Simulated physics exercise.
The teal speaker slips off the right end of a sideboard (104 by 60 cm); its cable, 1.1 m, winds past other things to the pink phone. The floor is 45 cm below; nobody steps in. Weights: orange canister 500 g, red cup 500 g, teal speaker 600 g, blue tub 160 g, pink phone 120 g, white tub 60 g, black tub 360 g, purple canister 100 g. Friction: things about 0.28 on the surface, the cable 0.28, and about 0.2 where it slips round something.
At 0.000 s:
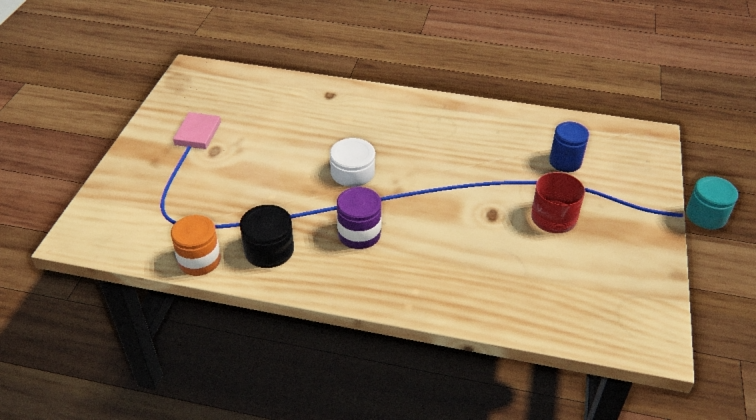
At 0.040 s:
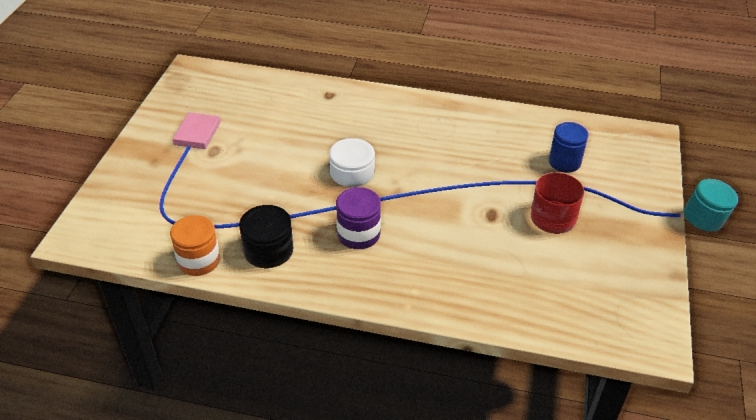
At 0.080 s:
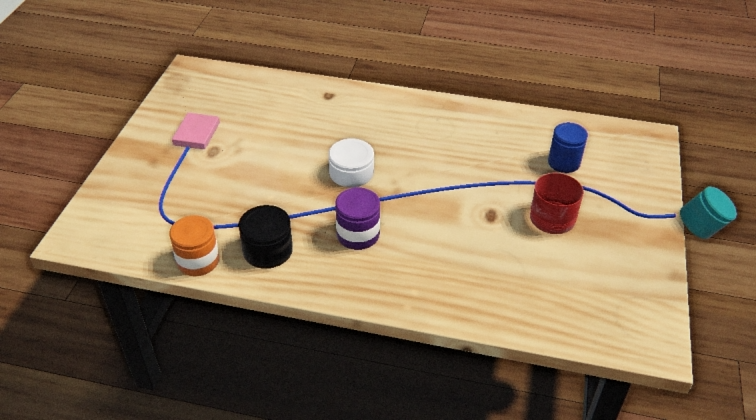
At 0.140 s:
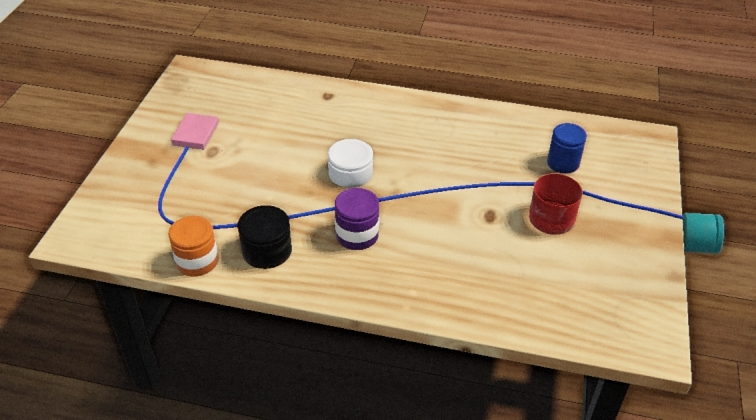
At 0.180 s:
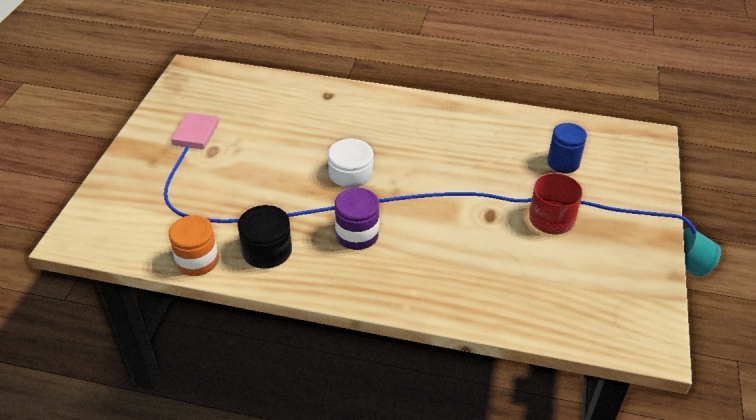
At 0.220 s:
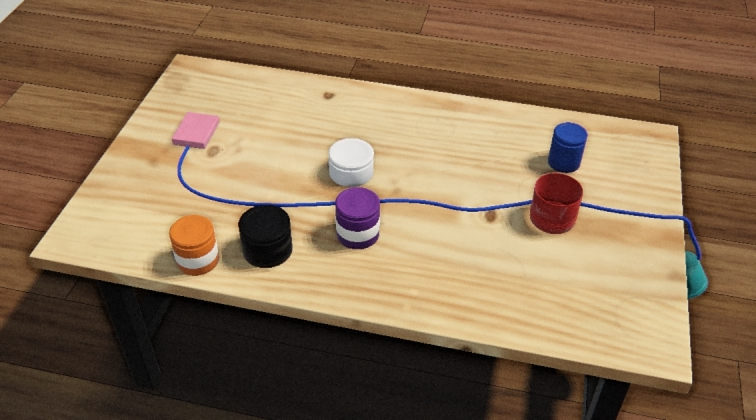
A teal cylinder attached to a blue cable tilts over the right edge of a pale wooden table, seen from above at an angle on a plank floor. Orange, black and purple canisters stand toward the left and middle, near a white tub and flat pink object, with a red cup and blue tub at right. The cylinder slips lower beside the edge, drawing the cable rightward across the tabletop, while the other objects stay practically still.
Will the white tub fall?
Result: White tub goes over the edge.
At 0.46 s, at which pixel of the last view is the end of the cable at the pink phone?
Around (393, 177).
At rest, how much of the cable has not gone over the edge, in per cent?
About 35 per cent.
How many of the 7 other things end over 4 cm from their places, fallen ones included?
I count 3.
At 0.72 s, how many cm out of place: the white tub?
White tub off the top.
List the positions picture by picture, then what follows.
In the first frame, white tub (352, 152); cable runs through (626, 204) (500, 183) (167, 188).
In the second frame, teal speaker (716, 192); cable runs through (624, 204) (166, 188).
In the third frame, teal speaker (708, 213); cable runs through (622, 205) (166, 188).
In the fourth frame, teal speaker (701, 233); cable runs through (625, 204) (165, 188).
In the fifth frame, teal speaker (694, 253); cable runs through (650, 214) (393, 199) (166, 188).
In the sixth frame, white tub (351, 152); cable runs through (688, 222) (435, 204) (306, 205) (186, 186).
After 0.5 s, the cable's tail end at (393, 177); white tub 20 cm off its start, pink phone 35 cm off its start, teal speaker over the edge.
After 0.7 s, the cable's tail end at (487, 204); white tub over the edge, pink phone 59 cm off its start, red cup 4 cm off its start.
After 1.0 s, the cable's tail end at (481, 206); white tub over the edge, pink phone 58 cm off its start at (489, 219), red cup 5 cm off its start at (587, 194).
After 1.2 s, the cable's tail end at (481, 206); white tub over the edge, pink phone 58 cm off its start, red cup 5 cm off its start.
After 2.4 s, the cable's tail end at (481, 206); white tub over the edge, pink phone 58 cm off its start at (489, 219), red cup 5 cm off its start at (587, 194), teal speaker over the edge.
